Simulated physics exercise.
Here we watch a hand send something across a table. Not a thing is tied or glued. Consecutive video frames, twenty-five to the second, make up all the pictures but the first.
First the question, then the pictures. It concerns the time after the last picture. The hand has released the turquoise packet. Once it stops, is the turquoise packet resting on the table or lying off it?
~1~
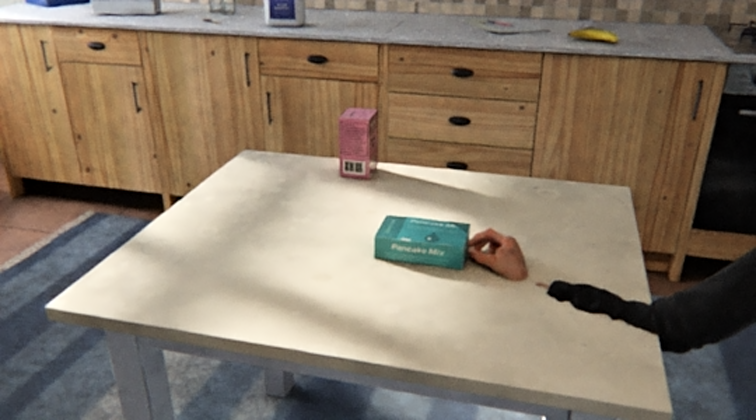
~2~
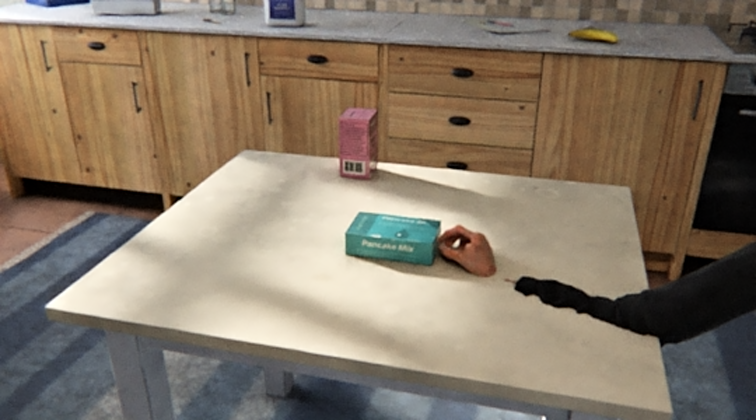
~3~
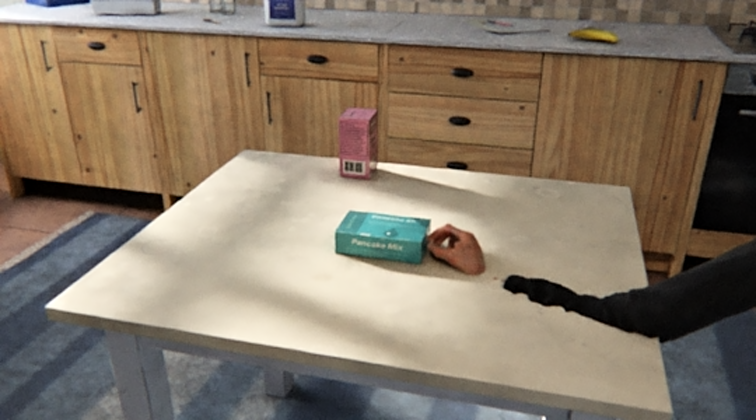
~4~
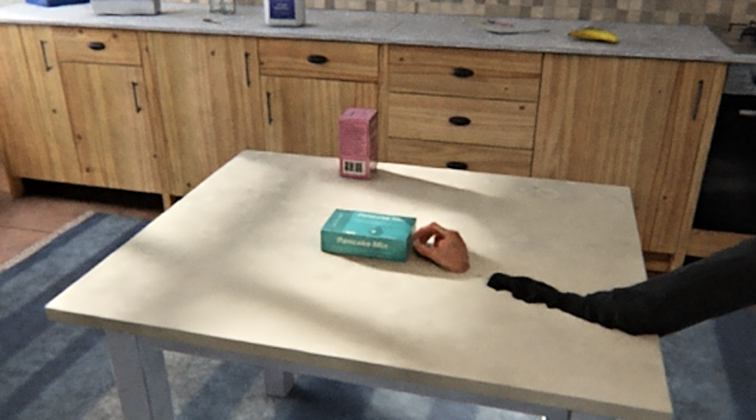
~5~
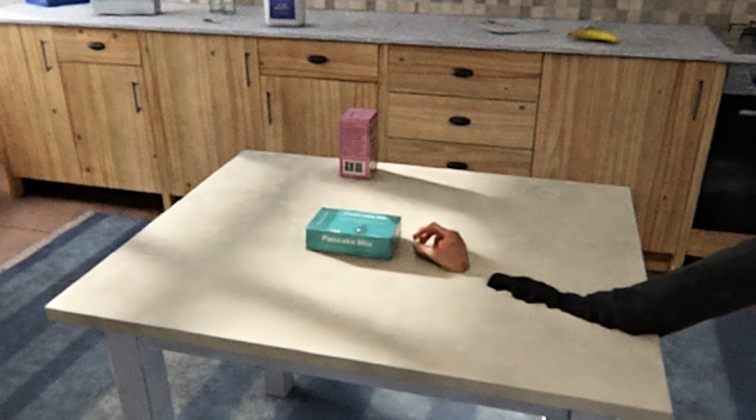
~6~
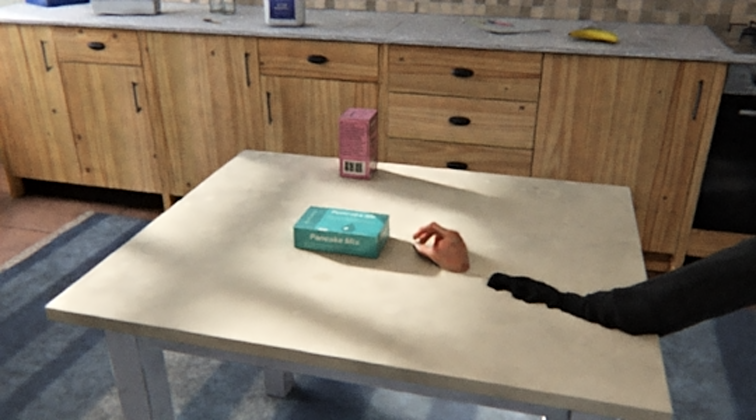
It is resting on the table.
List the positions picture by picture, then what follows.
The first picture shows under the hand; turquoise packet (423, 241).
The second picture shows under the hand; turquoise packet (394, 237).
The third picture shows under the hand; turquoise packet (384, 236).
The fourth picture shows turquoise packet (369, 234).
The fifth picture shows turquoise packet (355, 233) shifted a little.
The sixth picture shows turquoise packet (342, 231) shifted a little.
Then, 0.10 s on from there, turquoise packet shifted a little near (324, 229).
Then, 0.30 s on from there, turquoise packet shifted a little near (320, 228).
In the end, moved from the start, turquoise packet. At the end, from the last picture's camera, turquoise packet near (320, 228).
